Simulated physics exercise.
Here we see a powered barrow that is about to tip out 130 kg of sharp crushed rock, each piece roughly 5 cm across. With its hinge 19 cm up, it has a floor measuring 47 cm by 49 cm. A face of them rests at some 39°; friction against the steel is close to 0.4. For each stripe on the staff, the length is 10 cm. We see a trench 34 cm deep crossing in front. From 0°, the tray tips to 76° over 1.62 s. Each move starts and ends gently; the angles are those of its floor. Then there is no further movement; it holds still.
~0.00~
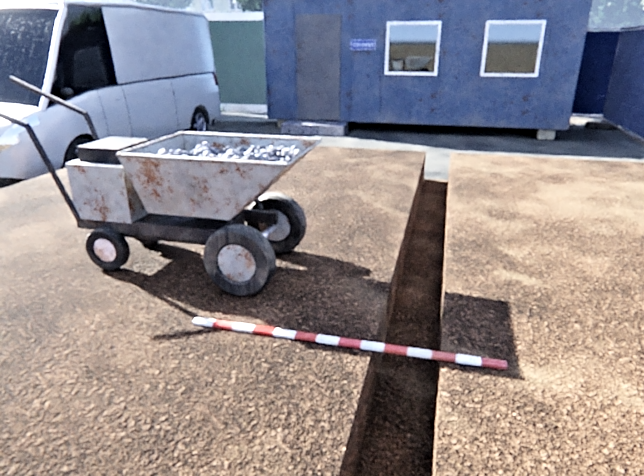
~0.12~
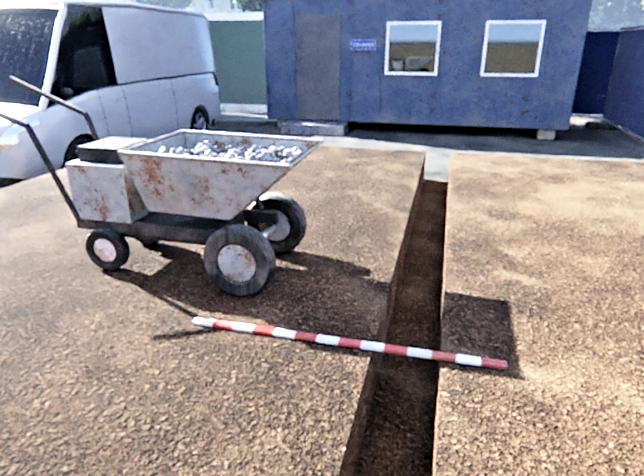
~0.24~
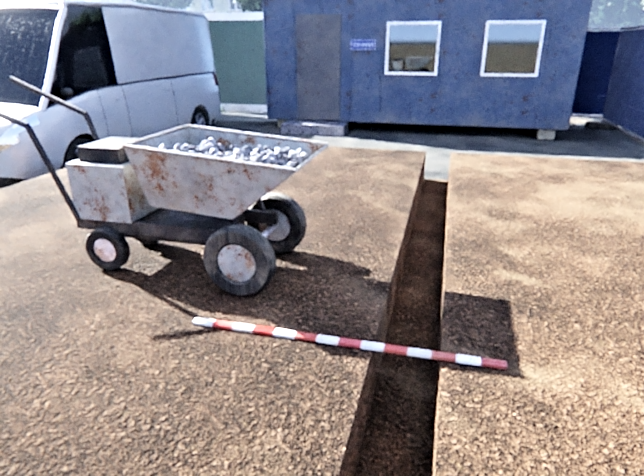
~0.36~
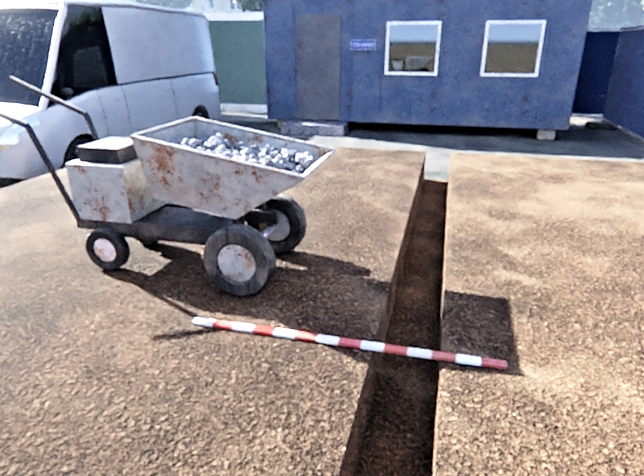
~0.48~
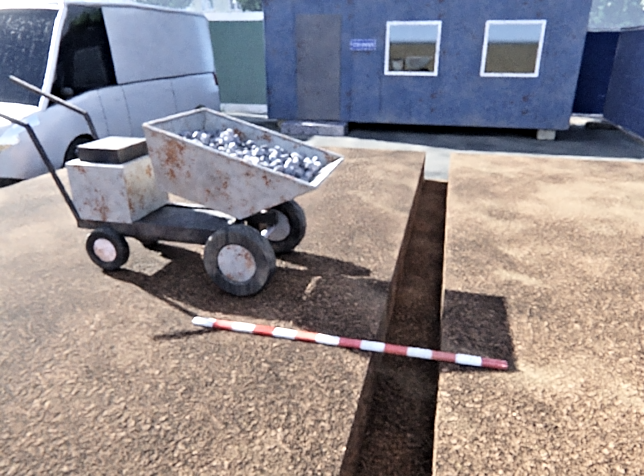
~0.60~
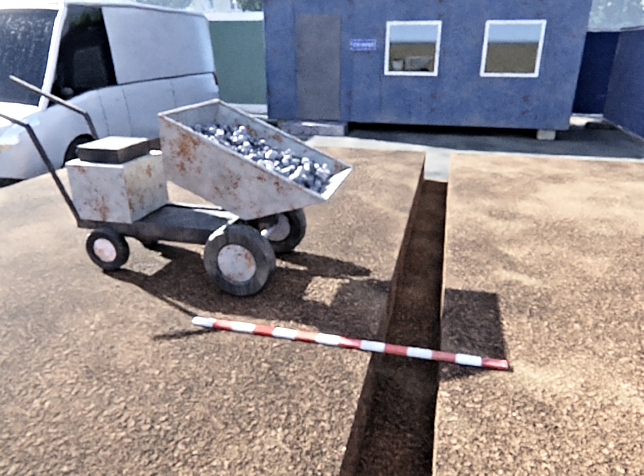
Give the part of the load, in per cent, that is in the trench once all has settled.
Close to 43 in a hundred.
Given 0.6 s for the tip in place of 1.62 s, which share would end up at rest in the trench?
About 60 percent, I'd say.
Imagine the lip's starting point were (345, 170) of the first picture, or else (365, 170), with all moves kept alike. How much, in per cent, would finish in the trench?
I'd expect close to 80 per cent at the first and 30 per cent at the second.
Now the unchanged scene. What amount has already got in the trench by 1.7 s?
25 per cent or so by then.
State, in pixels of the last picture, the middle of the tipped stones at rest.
Around (408, 332).
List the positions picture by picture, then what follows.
The first frame shows lip at (287, 165), floor tilted 0°, highest stones at (251, 151).
In the second frame, the tray is at 1°, its lip at (289, 167); the top of the load is at (252, 151); the stones move at 0.2 m/s on average.
In the third frame, the tray is at 5°, its lip at (296, 171); the top of the load is at (213, 147); the stones move at 0.3 m/s on average.
The fourth frame shows lip at (305, 178), floor tilted 10°, highest stones at (200, 142); the stones move at 0.4 m/s on average.
In the fifth frame, the tray is at 16°, its lip at (315, 188); the top of the load is at (205, 135); the stones move at 0.5 m/s on average.
The sixth frame shows lip at (326, 201), floor tilted 24°, highest stones at (215, 129); the stones move at 0.6 m/s on average.
After 1.2 s the floor is at 64°; 99 % in the tray, 1 % short of the trench; the foremost stones are at (371, 264).
After 1.7 s the floor is at 76°; 66 % in the tray, 10 % short of the trench, 24 % in the trench; the foremost stones are at (436, 336).
After 2.1 s the floor is at 76°; 49 % in the tray, 12 % short of the trench, 39 % in the trench; the foremost stones are at (436, 331).
After 4.0 s the floor is at 76°; 45 % in the tray, 12 % short of the trench, 43 % in the trench; the foremost stones are at (436, 327).
